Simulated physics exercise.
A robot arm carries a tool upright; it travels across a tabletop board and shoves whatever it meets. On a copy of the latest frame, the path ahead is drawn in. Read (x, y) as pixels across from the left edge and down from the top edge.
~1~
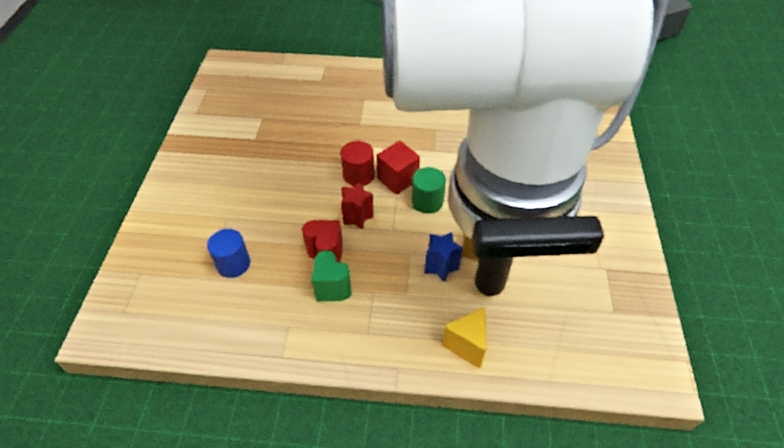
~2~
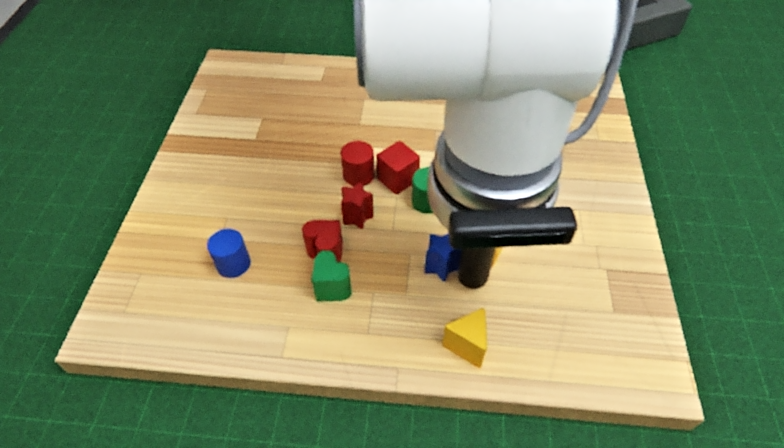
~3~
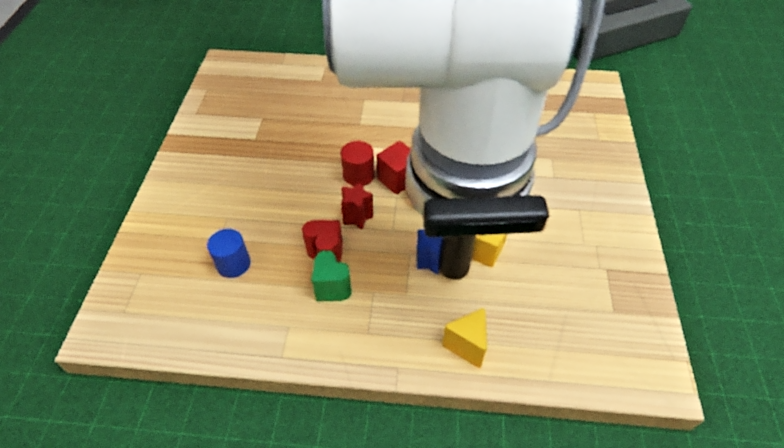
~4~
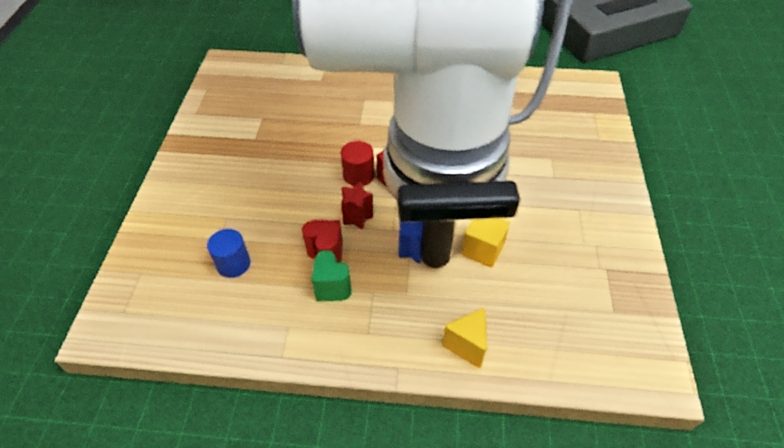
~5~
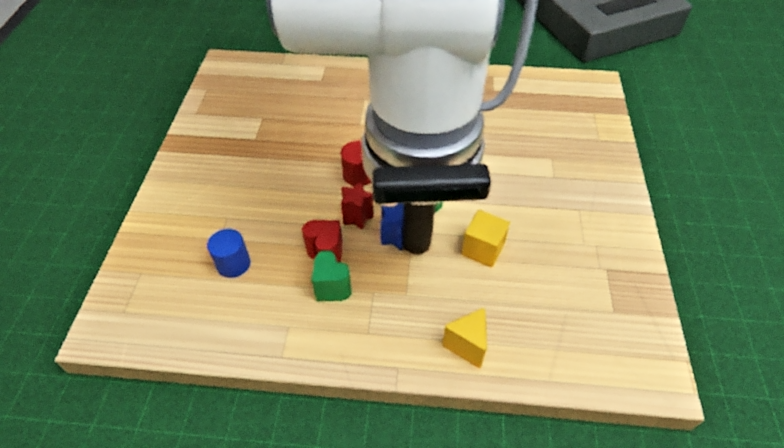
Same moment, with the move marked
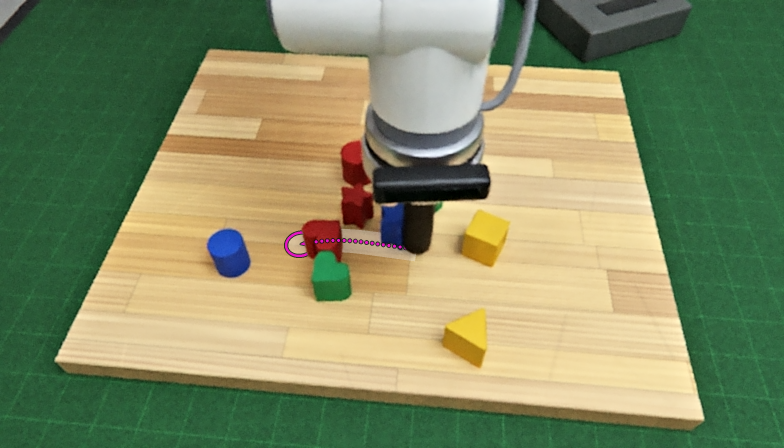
At the start, a white robot arm holds a black tool over a wooden board of colored blocks, just right of the blue star. The tool moves left against the star and pushes it left and slightly away, uncovering a yellow block, while the red heart and red star stay still.
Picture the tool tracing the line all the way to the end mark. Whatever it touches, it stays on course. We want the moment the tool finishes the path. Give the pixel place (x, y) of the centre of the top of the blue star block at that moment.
At (355, 199).
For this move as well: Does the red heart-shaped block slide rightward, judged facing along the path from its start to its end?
Final answer: No.
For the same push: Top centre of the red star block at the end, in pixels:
It sits at (345, 178).
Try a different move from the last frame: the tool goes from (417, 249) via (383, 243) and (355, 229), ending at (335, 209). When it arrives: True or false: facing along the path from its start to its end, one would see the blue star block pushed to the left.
False.
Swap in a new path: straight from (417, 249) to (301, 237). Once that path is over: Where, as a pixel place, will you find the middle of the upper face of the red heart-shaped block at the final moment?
In the picture, it is at (291, 240).
The drawn path runs from (417, 249) through (378, 244) and (340, 240) to (301, 244).
On the path given first. One third of the way, tool at (378, 238); red star block at (349, 187); blue star block at (369, 202), turned 35° clockwise.
Two thirds of the way, tool at (339, 234); red heart-shaped block at (312, 236), turned 35° anticlockwise; red star block at (345, 178); blue star block at (355, 199), turned 75° clockwise.
At the end, tool at (299, 238); red heart-shaped block at (288, 247), turned 85° anticlockwise; green heart-shaped block not moved; red star block at (345, 178); blue star block at (355, 199), turned 75° clockwise.
